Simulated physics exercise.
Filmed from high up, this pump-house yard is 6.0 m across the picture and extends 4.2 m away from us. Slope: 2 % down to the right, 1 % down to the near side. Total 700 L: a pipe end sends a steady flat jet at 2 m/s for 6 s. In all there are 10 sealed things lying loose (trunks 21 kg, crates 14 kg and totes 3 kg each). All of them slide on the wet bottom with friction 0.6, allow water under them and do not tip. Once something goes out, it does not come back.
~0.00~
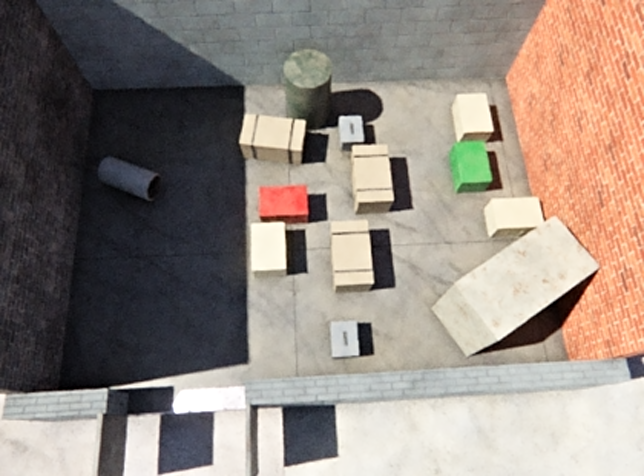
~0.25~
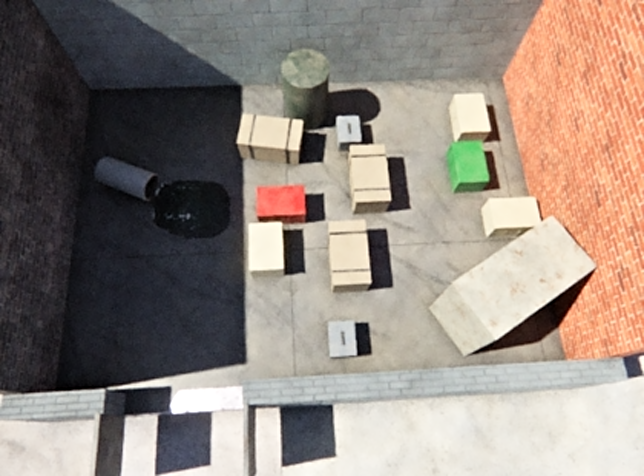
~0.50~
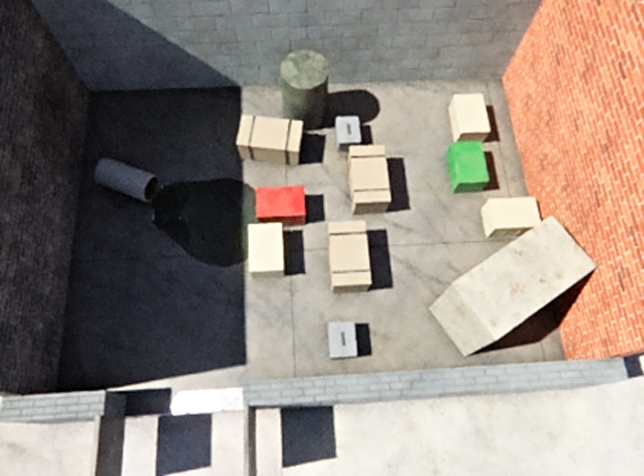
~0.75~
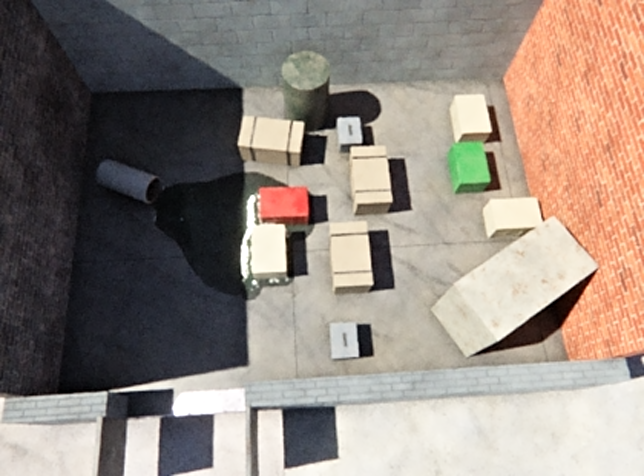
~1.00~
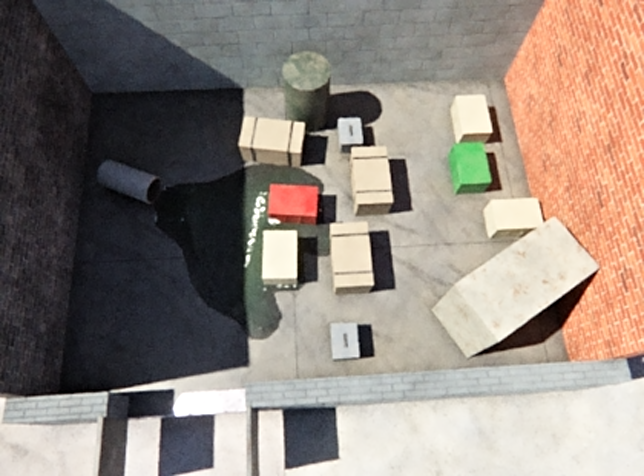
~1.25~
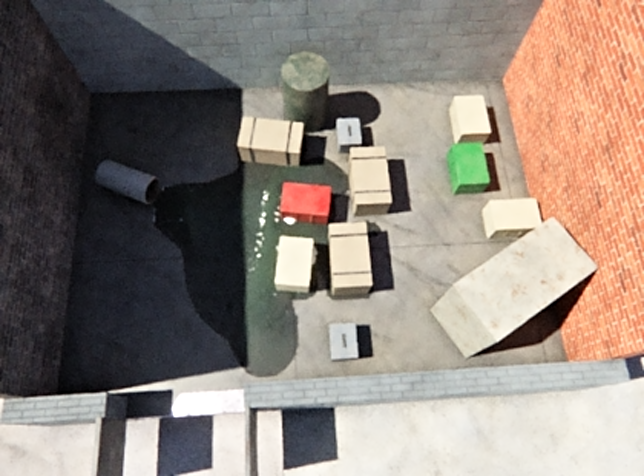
Water pours from a pipe, spreads across the yard and pushes the red and cream boxes right.
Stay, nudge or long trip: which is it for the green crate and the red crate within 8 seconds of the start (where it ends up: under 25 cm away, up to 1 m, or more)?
As for the green crate, it travels a short distance, and the red crate finishes far off.
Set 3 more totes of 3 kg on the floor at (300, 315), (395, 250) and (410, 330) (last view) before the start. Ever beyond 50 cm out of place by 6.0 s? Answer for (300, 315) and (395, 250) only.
One by one: A bigger shift, a bigger shift.
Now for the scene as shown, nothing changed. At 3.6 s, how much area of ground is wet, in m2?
Somewhere about 11.5 m2, give or take.
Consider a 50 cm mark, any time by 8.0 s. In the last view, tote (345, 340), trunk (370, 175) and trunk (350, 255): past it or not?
First crosses the line, second crosses the line, third crosses the line.
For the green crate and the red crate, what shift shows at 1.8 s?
Shifts by then: Around 0 and 60 cm.
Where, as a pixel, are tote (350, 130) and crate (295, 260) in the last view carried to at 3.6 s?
Around (376, 95) and (403, 344).
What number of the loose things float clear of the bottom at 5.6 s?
At that instant the tally stands at 5.
After 1.8 s the green crate is near (471, 163), 0.0 m from its start, aground; the red crate is near (328, 196), 0.6 m from its start, aground; 0 of 10 are out; 0 afloat.
After 3.6 s the green crate is near (471, 163), 0.0 m from its start, aground; the red crate is near (350, 209), 0.9 m from its start, aground; 0 of 10 are out; 2 afloat.
After 5.6 s the green crate is near (472, 163), 0.0 m from its start, aground; the red crate is near (425, 243), 1.9 m from its start, afloat; 0 of 10 are out; 5 afloat.
After 8.0 s the green crate is near (508, 142), 0.6 m from its start, afloat; the red crate is near (472, 191), 2.4 m from its start, afloat; 0 of 10 are out; 9 afloat.
